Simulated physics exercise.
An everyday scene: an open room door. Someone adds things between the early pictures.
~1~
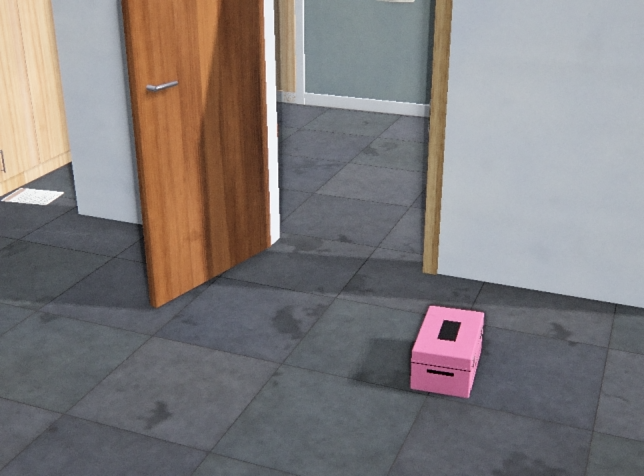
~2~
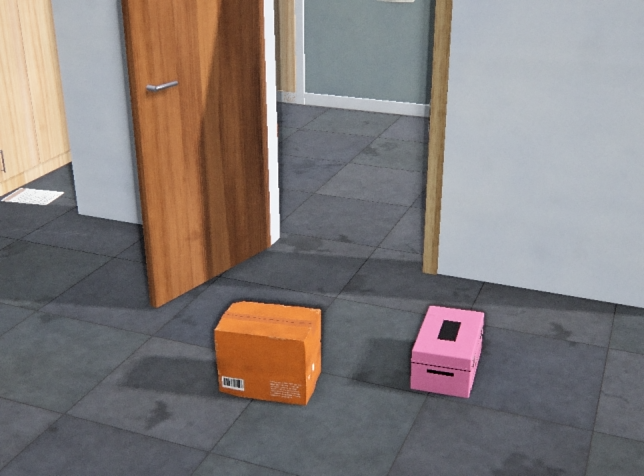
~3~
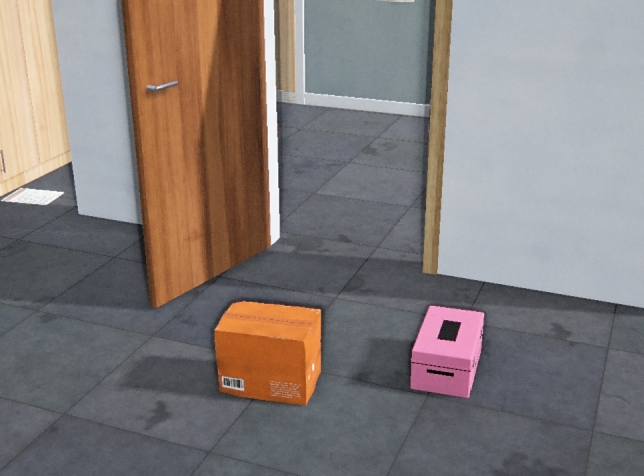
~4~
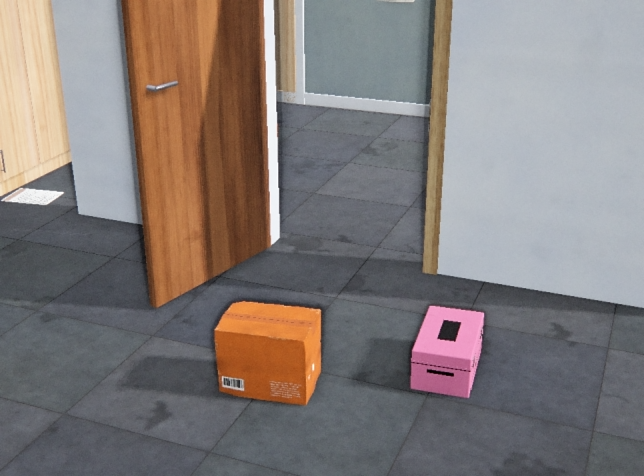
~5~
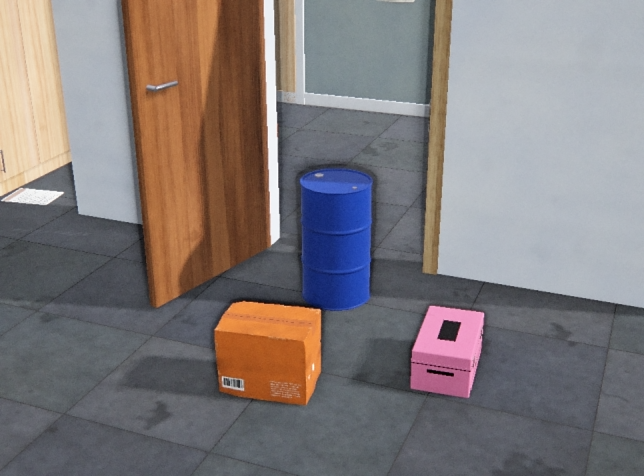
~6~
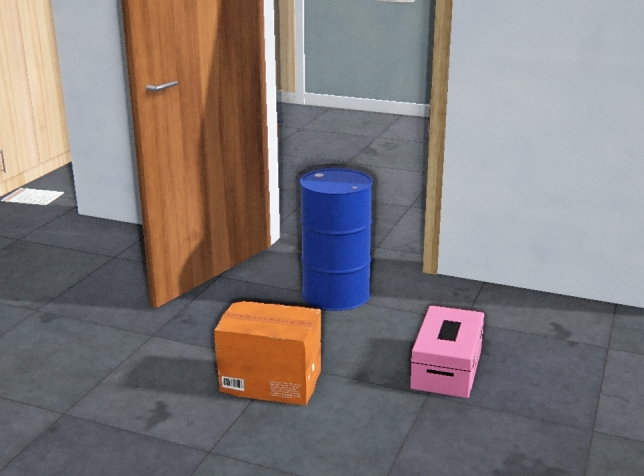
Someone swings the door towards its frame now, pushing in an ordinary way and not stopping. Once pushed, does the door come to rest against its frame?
No, it does not.
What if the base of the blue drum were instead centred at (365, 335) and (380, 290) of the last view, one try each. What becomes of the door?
Try one: The door swings to; try two: It gets held up.
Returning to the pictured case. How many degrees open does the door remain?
Roughly 50 degrees open.
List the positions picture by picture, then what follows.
Door wide open and still; pink toolbox (448, 350), in the first picture.
Door wide open and still; pink toolbox (448, 350); orange box (270, 352), in the second picture.
Door wide open and still; pink toolbox (448, 350); orange box (270, 352), in the third picture.
Door wide open and still; pink toolbox (448, 350); orange box (270, 352), in the fourth picture.
Door wide open and still; pink toolbox (448, 350); orange box (270, 352), in the fifth picture.
Door wide open and still; blue drum (336, 239); pink toolbox (448, 350), in the sixth picture.
Then, 0.50 s later than the last frame, door 95° open.
Then, 0.80 s later than the last frame, door 83° open.
Then, 1.10 s later than the last frame, door 69° open.
Then, 1.40 s later than the last frame, door 54° open.
When it is over, door 51° open; all 3 as before. End places, in pixels of the last picture, blue drum near (337, 239).
